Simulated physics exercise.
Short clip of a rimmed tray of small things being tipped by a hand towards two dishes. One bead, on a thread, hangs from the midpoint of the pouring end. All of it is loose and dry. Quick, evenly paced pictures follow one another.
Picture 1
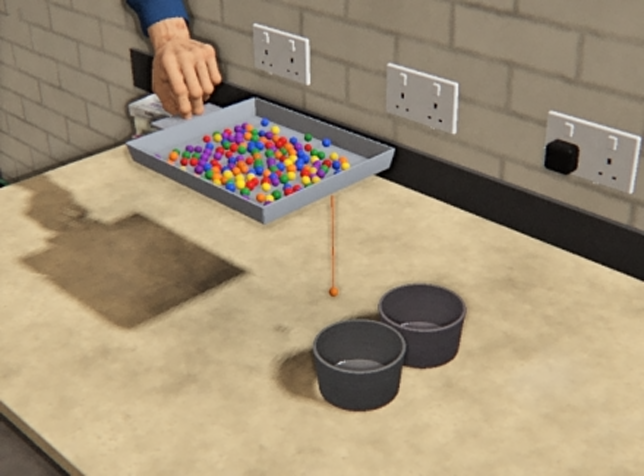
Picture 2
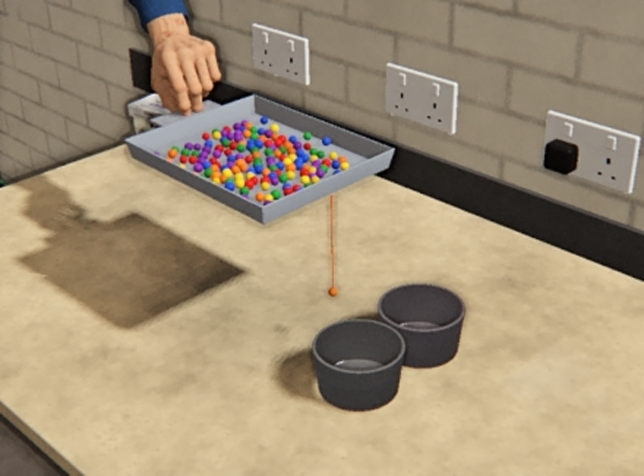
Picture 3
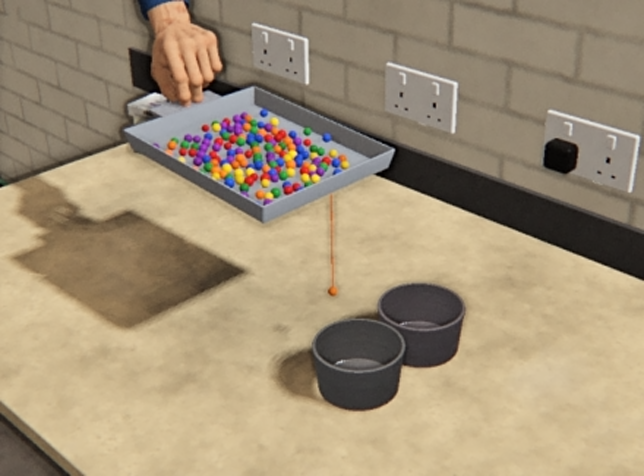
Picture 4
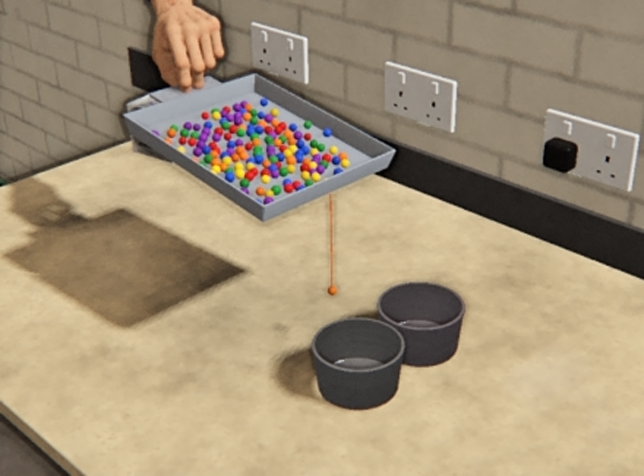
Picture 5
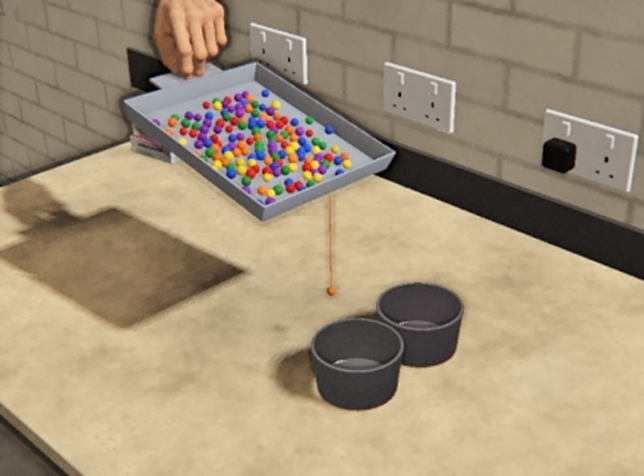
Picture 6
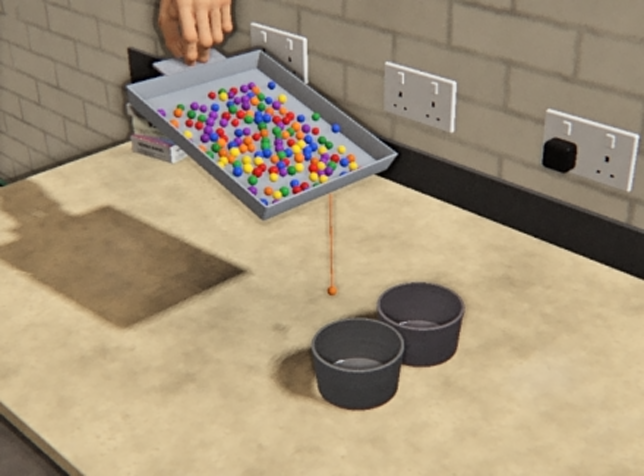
A hand in a blue sleeve holds a grey rimmed tray of small multicoloured beads above a pale, mottled worktop, seen from above at an angle by a still camera. Two dark round dishes stand below to the right, near an orange bead on a thread, with white sockets on the brick wall behind. The hand steadily raises the tray's far left end, steepening it as the beads shift slightly.
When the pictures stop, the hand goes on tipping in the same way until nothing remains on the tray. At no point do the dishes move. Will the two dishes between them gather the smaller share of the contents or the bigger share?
The amount caught is going to be bigger than the amount missed.
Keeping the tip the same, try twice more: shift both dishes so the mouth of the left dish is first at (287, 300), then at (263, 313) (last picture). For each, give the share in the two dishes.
The first position comes out at 0 per cent, the other at 0 per cent.
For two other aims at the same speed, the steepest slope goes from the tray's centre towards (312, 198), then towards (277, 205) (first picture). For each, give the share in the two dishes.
Lab note: Try 1 = 50 %, try 2 = 0 %.
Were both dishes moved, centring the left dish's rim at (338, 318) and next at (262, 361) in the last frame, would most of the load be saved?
Well, a majority share the first time and a minority share the next.
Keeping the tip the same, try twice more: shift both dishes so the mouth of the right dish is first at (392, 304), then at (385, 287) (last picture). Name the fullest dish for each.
The first time it's the right member, the second time the right member.
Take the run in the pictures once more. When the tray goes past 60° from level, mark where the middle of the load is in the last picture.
Close to (329, 163).
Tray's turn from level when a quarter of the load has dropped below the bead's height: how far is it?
Around 90°, give or take.
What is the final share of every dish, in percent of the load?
So the left dish gets 30 % of the load, while the right one gets 50 %.
Just after the last frame, tray tipped steeply; almost all on the tray; just a few in the air.
A moment on, tray tipped right over; roughly a quarter on the tray; about a tenth in the left dish; roughly a quarter in the right dish; about a tenth outside both; roughly a quarter in the air.
Further on, tray tipped past a quarter turn; roughly a third in the left dish; roughly half in the right dish; about a tenth outside both.
When it is over, tray tipped past a quarter turn; roughly a third in the left dish; roughly half in the right dish; about a tenth outside both.
